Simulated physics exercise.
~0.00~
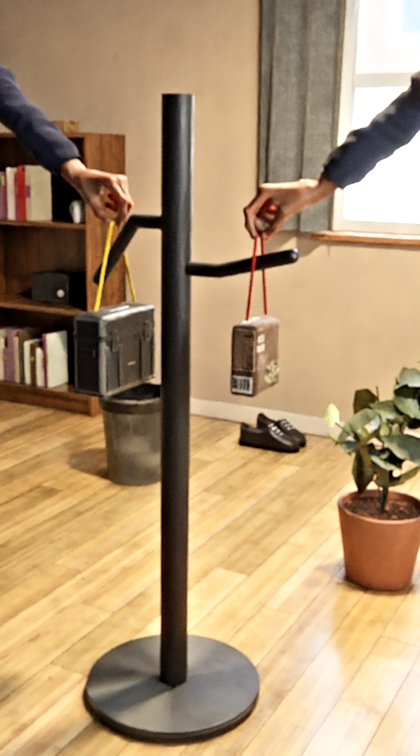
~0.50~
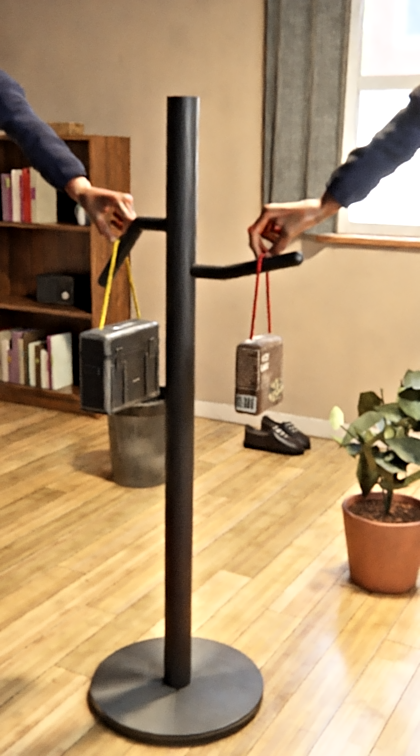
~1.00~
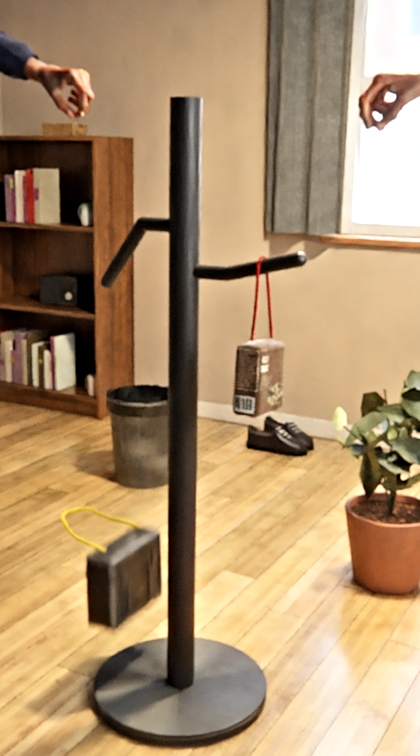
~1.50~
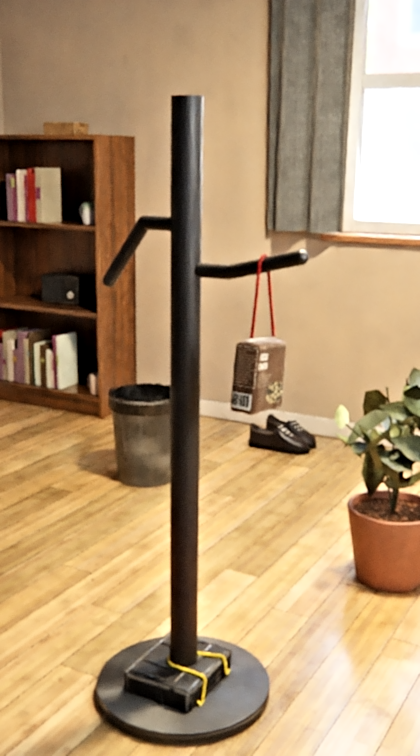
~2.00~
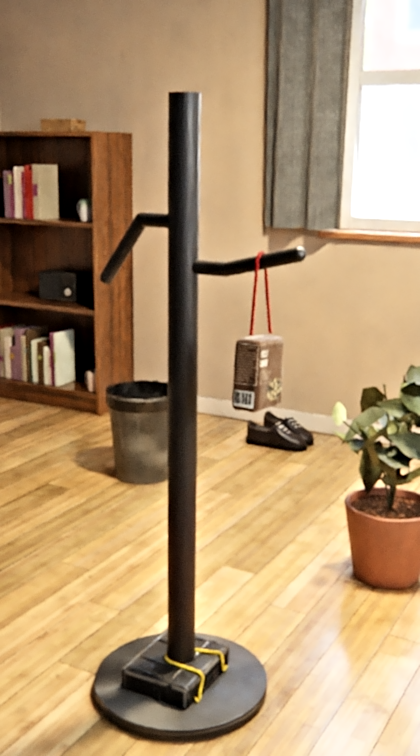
A black coat stand with two arms rises from a round base on a light wooden floor, seen from the front by a slightly swaying camera. Behind it are a bookcase, a bin, dark shoes and a window, with a potted plant at right. Two hands lower a black case on a yellow loop toward the down-sloping left peg and a brown pouch on a red loop onto the right one. The hands let go and draw back. The black case drops, landing on its side on the stand's base, while the brown pouch stays hanging.
